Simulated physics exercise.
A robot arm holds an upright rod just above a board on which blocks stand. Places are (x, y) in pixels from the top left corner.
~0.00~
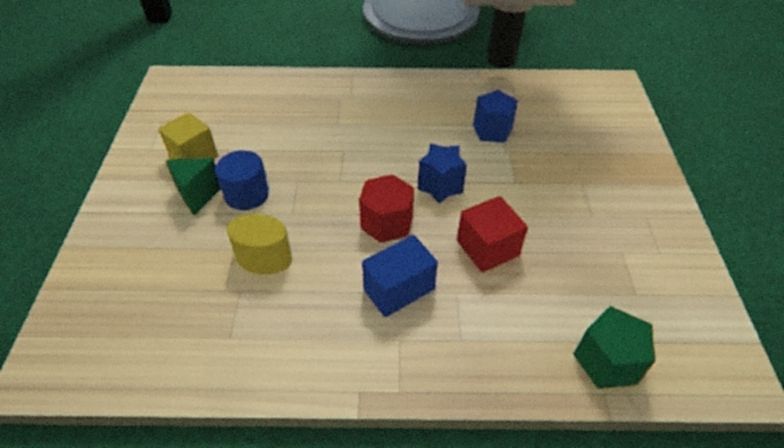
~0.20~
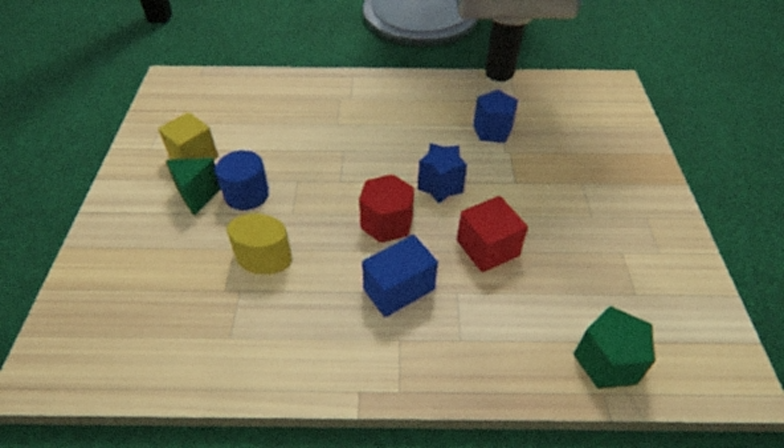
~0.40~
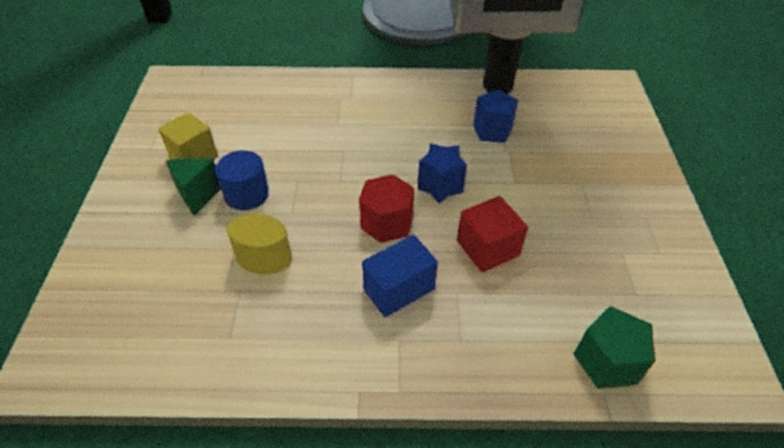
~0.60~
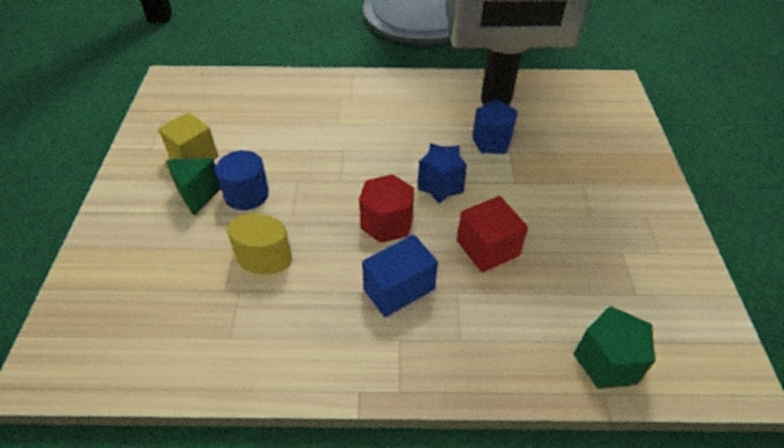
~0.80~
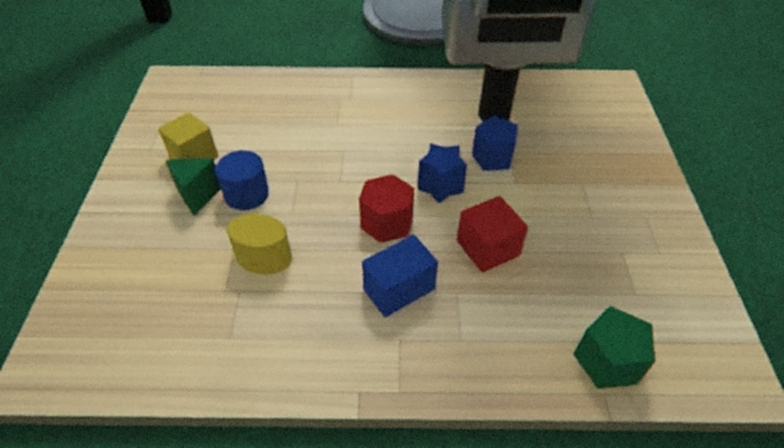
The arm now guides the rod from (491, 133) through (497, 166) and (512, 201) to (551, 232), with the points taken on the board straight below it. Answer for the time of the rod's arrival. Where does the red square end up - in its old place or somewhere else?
It gets displaced.
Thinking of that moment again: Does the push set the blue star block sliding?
That would be a no.
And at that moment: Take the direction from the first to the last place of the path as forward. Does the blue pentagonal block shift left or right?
Answer: Rightward.
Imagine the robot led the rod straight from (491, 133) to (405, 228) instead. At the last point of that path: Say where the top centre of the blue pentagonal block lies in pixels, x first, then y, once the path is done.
Top centre: (498, 153).
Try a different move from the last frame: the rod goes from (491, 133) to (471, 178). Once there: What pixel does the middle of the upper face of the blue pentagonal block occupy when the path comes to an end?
Pixel (506, 167).
The first path, step by step. One third of the way, rod (500, 150); blue pentagonal block (504, 162), turned 25° anticlockwise.
Two thirds of the way, rod (516, 185); red square (489, 225); blue pentagonal block (519, 201), turned 15° anticlockwise.
At the end, rod (557, 216); blue star block still; red square (487, 229); blue pentagonal block (541, 228).
